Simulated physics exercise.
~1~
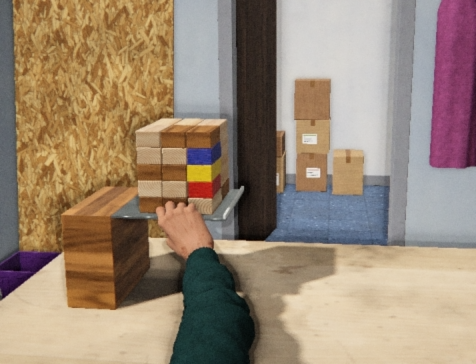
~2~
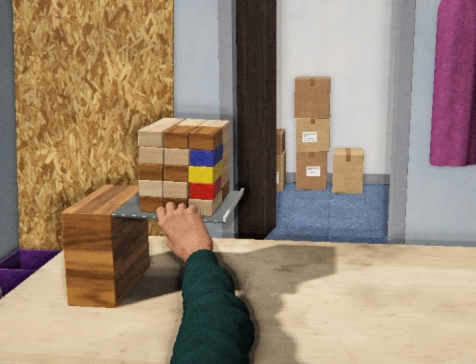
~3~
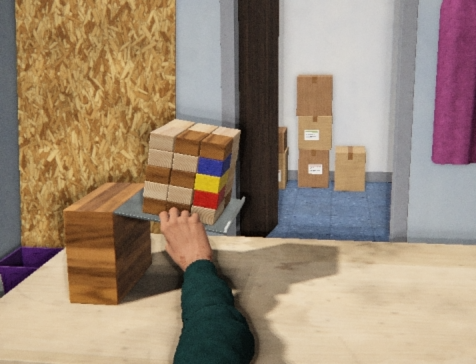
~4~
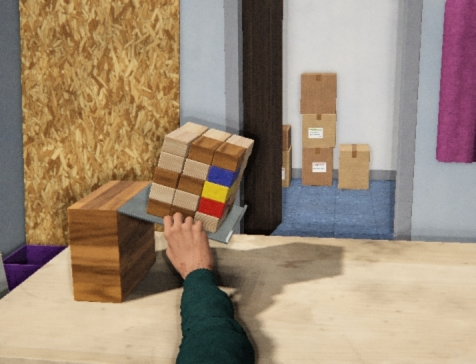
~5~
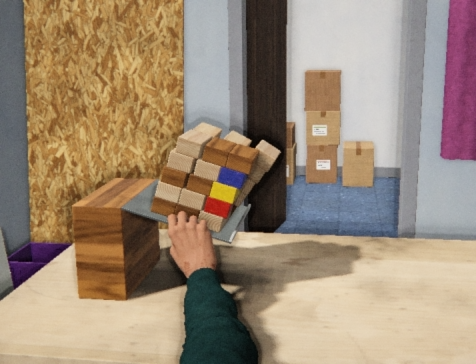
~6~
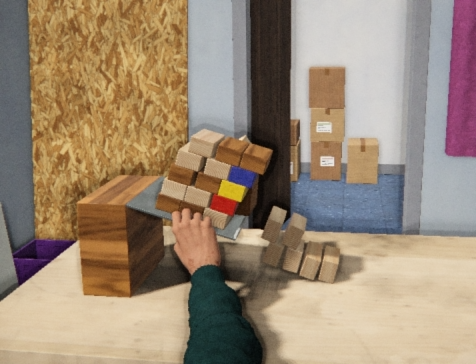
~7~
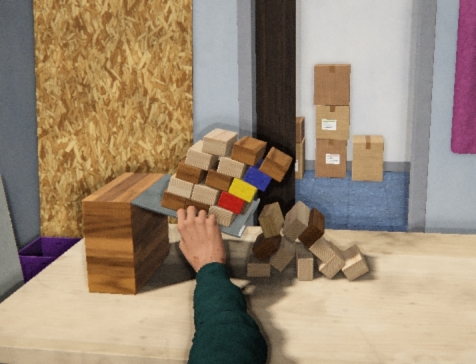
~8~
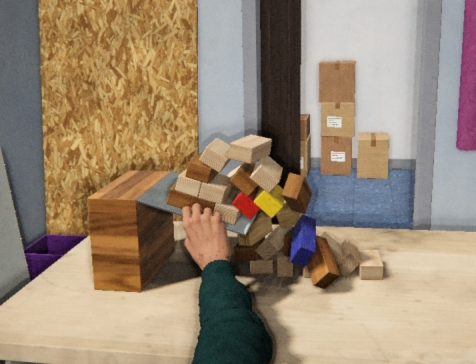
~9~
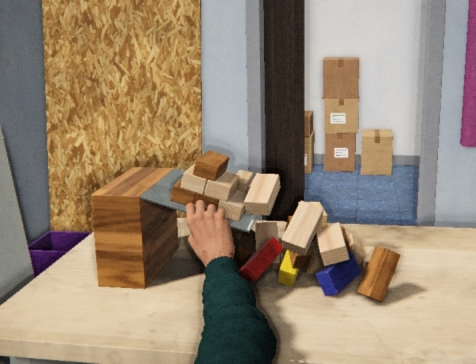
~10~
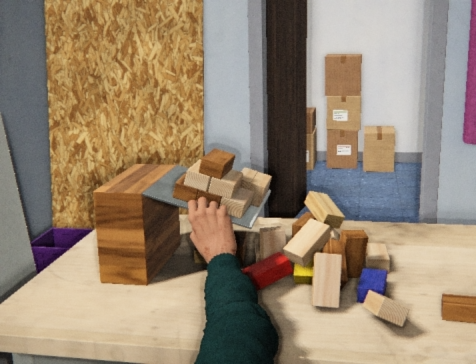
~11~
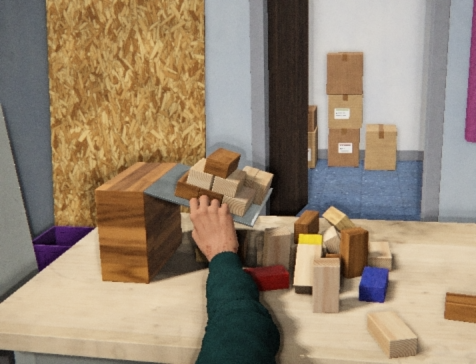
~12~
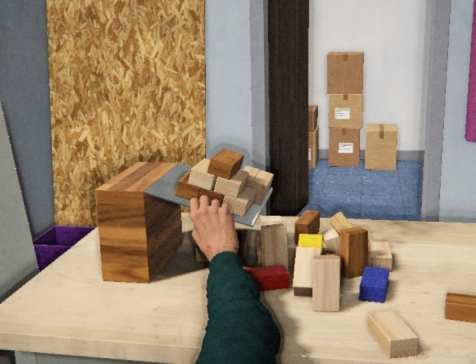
A hand in a dark green sleeve holds the edge of a grey tray hinged beside a large wooden block on a pale workbench, seen from behind the arm, with cardboard boxes beyond a doorway. Stacked wooden blocks sit on the tray, with blue, yellow and red ones on the right side. The tray's right edge sinks, and the stack leans and slides. Blocks spill from the right side, then the coloured ones tumble after them onto the bench. The tray stays tilted with a small pile aboard, while the red, yellow and blue blocks rest among the scattered pieces.
